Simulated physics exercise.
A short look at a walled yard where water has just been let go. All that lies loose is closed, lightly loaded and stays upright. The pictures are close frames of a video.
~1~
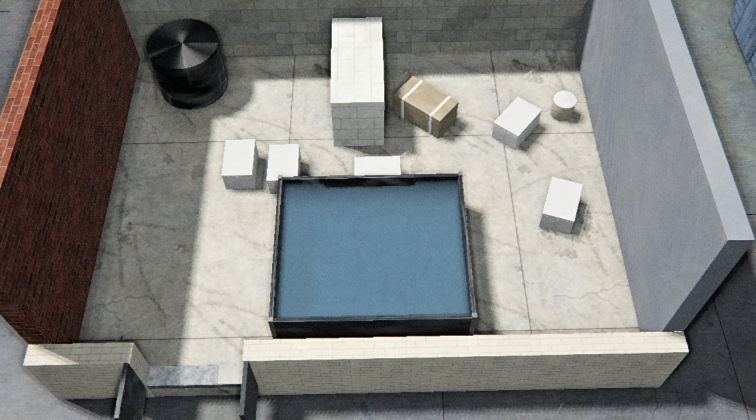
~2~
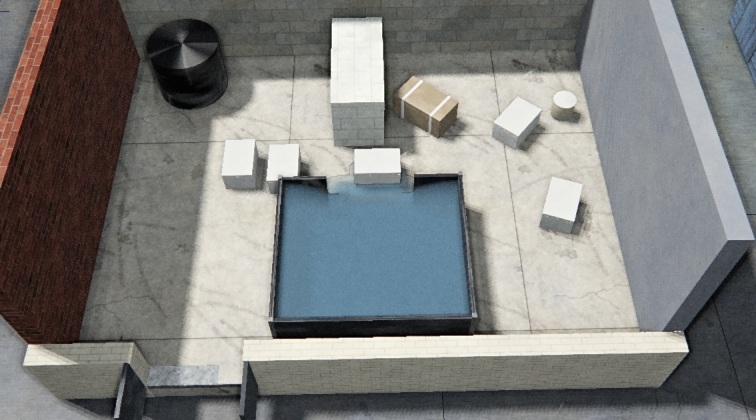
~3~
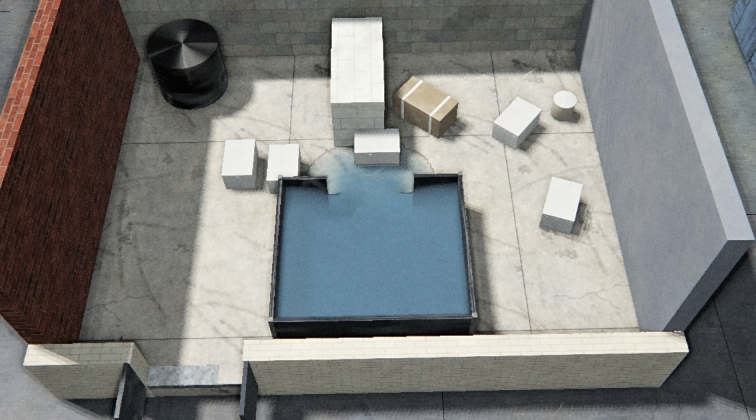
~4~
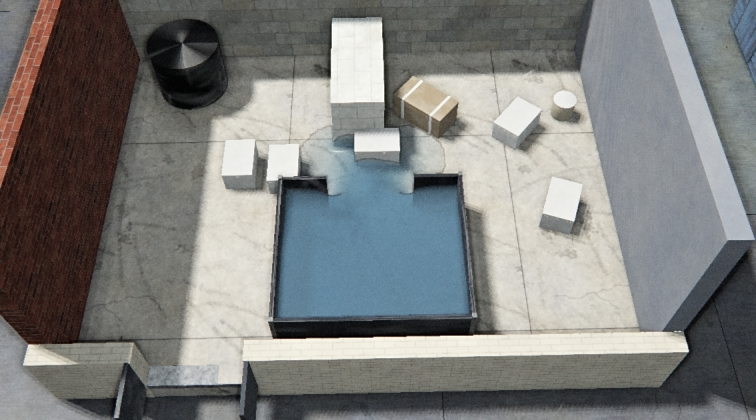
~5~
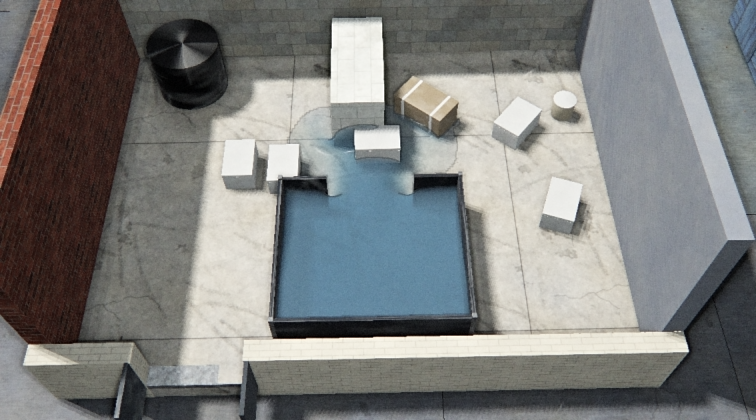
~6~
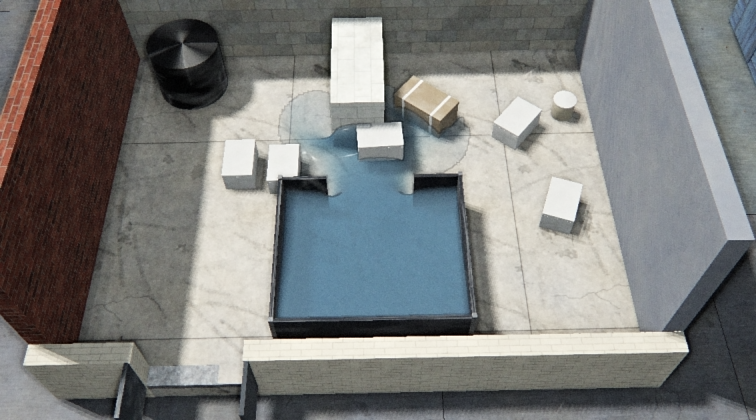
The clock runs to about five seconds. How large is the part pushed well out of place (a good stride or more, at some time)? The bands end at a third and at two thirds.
That comes to two thirds or more.
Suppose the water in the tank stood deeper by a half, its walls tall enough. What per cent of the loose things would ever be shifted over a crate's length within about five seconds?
About 100 per cent.
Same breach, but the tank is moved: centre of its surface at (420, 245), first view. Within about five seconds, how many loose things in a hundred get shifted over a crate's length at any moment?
Roughly 100 per cent.
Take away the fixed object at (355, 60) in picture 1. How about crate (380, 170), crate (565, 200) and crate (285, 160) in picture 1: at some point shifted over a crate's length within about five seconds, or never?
One after the other: Yes, pushed that far, not that far.
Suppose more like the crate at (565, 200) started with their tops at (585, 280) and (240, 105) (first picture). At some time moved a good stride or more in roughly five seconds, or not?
One after the other: Short of that, yes.
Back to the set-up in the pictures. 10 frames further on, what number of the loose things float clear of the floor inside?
The number is 2.
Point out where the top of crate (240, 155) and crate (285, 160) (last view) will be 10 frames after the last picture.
Roughly at (159, 184) and (244, 197).
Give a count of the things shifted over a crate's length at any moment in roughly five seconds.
That makes 7.
A moment on, 1 of 7 are well off their spots; 1 afloat.
Next, 5 of 7 are well off their spots; 2 afloat.
Later, 5 of 7 are well off their spots; 3 afloat.
In the end, 7 of 7 are well off their spots, and 7 have been at some point; 5 afloat.
